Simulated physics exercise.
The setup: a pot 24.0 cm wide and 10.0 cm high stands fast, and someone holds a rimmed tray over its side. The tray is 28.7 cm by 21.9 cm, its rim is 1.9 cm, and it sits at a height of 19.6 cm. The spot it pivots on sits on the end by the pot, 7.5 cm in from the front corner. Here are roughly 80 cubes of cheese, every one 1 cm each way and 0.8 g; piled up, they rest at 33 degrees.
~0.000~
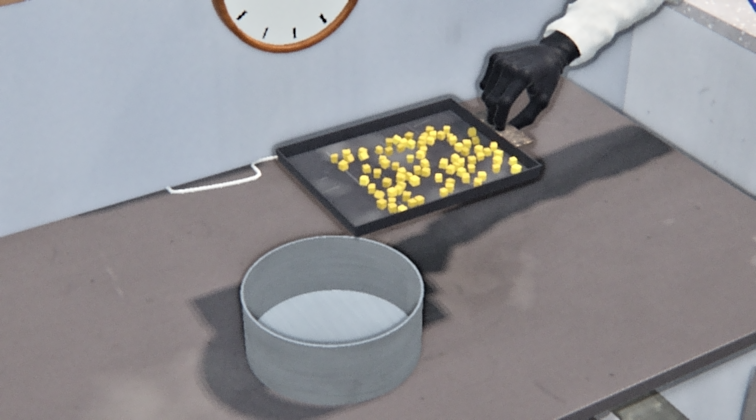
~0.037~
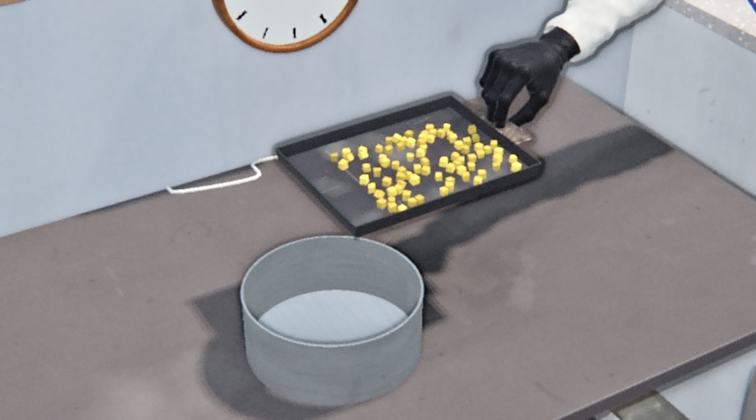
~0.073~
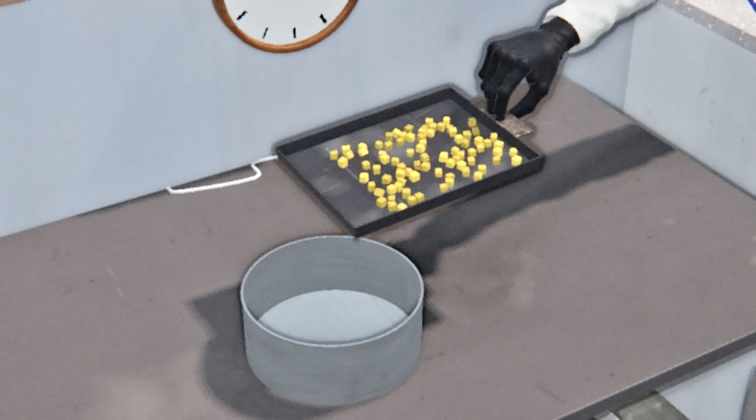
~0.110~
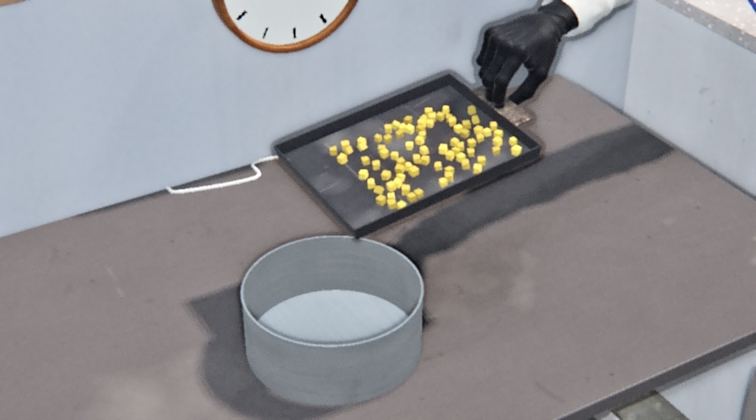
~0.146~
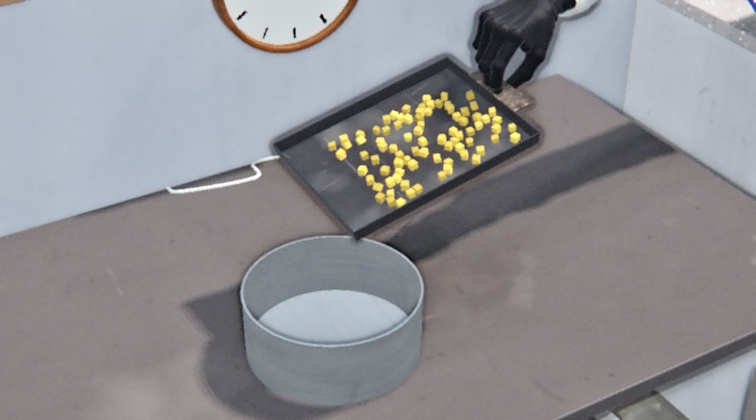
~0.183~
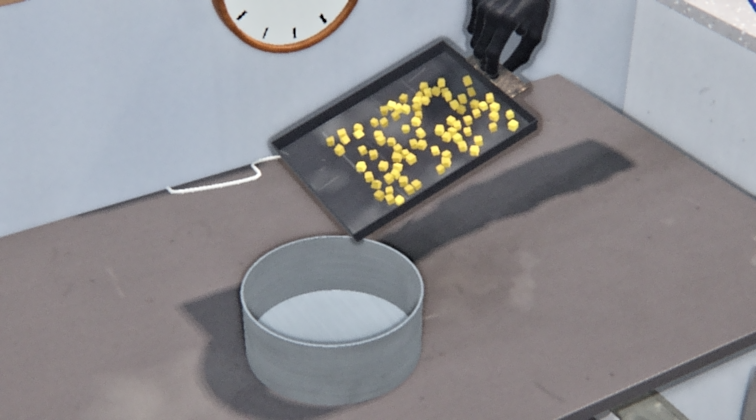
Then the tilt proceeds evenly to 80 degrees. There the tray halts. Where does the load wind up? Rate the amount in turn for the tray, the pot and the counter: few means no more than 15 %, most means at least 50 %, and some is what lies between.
Tray: Few; pot: Most; counter: Few.
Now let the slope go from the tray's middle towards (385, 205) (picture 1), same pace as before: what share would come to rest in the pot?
Something like 85 per cent of the pieces.
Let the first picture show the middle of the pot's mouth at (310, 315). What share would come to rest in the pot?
It would come to around 90 percent.
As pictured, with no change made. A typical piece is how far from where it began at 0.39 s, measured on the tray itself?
By then it sits near 1 cm from where it began.
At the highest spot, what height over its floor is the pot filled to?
Some 2.0 cm up.
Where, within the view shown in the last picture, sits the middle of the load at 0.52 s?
Load centre, approx.: (354, 160) px.
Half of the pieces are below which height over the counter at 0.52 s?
Around 28 cm up.
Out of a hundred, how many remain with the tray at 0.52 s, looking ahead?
I'd say close to 100 per cent.
After 0.39 s, tilt 51 degrees; the tray holds 100 %, the pot 0 %.
Then, at 0.52 s, tilt 71 degrees; the tray holds 100 %, the pot 0 %.
After 0.79 s, tilt 80 degrees; the tray holds 10 %, the pot 80 %.
At rest (2.0 s), tray 5 %, pot 90 %, counter 5 %.
